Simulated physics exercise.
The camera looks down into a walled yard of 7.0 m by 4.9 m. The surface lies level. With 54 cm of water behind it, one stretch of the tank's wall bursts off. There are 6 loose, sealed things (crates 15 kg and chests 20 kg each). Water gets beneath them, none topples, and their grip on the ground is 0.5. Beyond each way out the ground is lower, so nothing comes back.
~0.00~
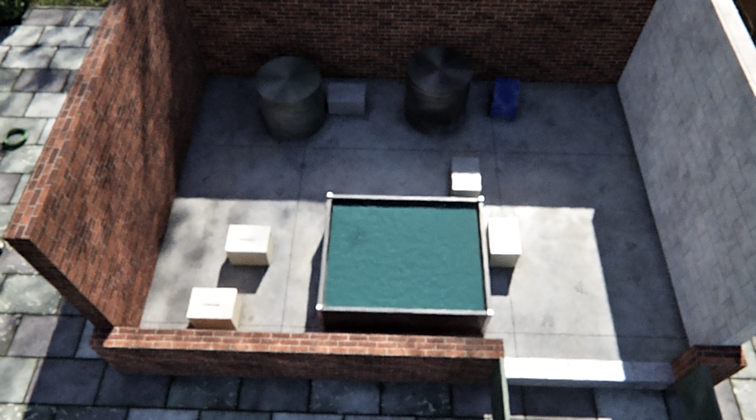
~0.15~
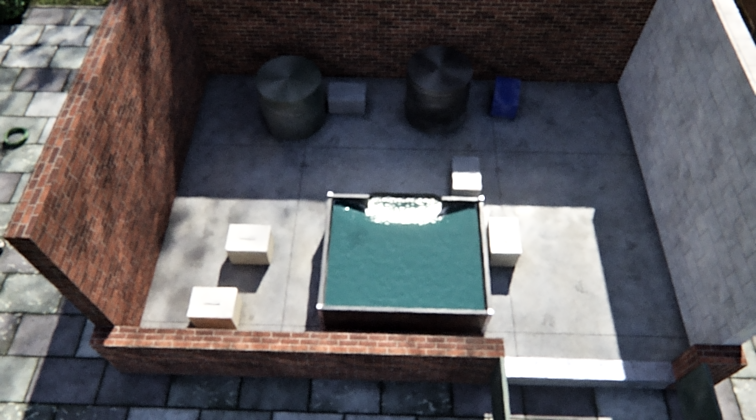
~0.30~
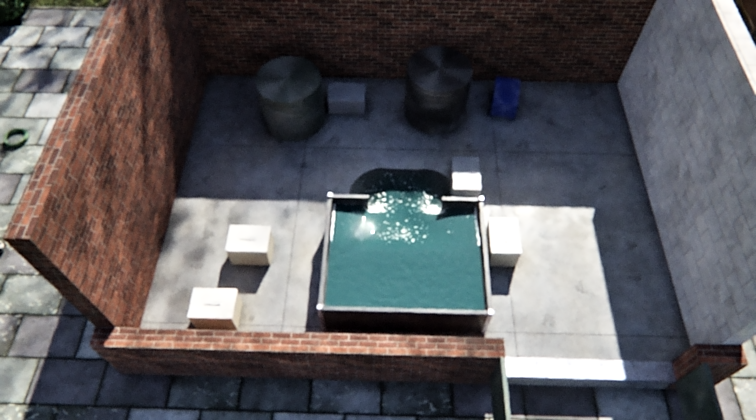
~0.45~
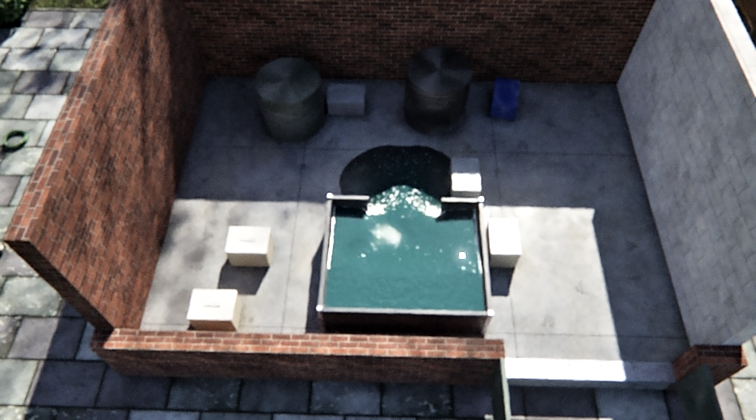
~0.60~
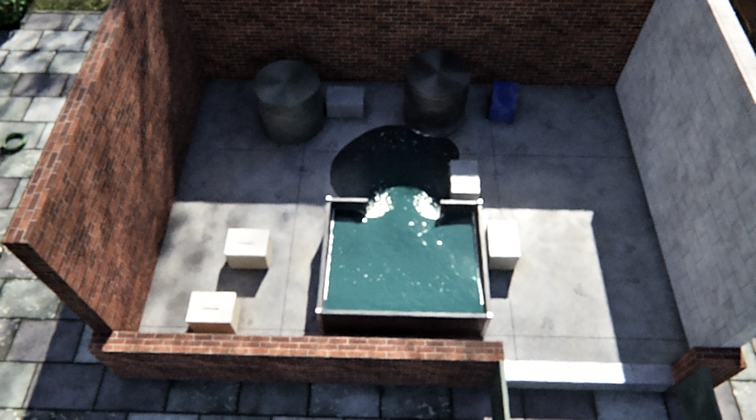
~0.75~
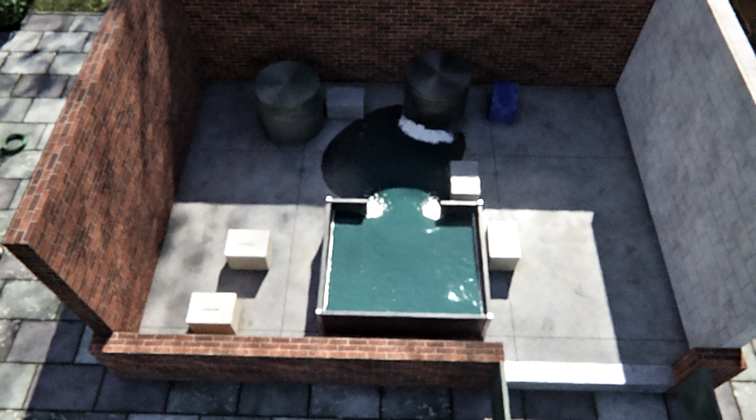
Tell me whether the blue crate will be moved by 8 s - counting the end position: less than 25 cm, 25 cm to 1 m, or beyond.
Blue crate ends far away.
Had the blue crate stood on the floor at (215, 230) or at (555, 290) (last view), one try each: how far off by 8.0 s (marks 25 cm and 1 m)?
In turn: It slides a little; it holds its place.
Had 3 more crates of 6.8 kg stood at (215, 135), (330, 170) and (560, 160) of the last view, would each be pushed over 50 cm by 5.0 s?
In turn: More, more, past it.
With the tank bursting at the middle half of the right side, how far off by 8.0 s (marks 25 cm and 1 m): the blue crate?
Then the blue crate is nudged along.
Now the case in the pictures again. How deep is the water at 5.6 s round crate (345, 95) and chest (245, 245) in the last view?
About 5 and 4 cm.
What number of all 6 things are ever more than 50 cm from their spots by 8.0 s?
2 of them.
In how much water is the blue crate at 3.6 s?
About 9 cm.
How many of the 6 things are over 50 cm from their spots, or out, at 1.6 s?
I count 0.
After 1.6 s the blue crate is near (505, 95), 0.0 m from its start, aground; 0 of 6 are out; 1 afloat.
After 3.6 s the blue crate is near (577, 86), 1.2 m from its start, afloat; 0 of 6 are out; 2 afloat.
After 5.6 s the blue crate is near (619, 102), 1.8 m from its start, afloat; 0 of 6 are out; 1 afloat.
After 8.0 s the blue crate is near (619, 193), 2.4 m from its start, aground; 0 of 6 are out; 0 afloat.
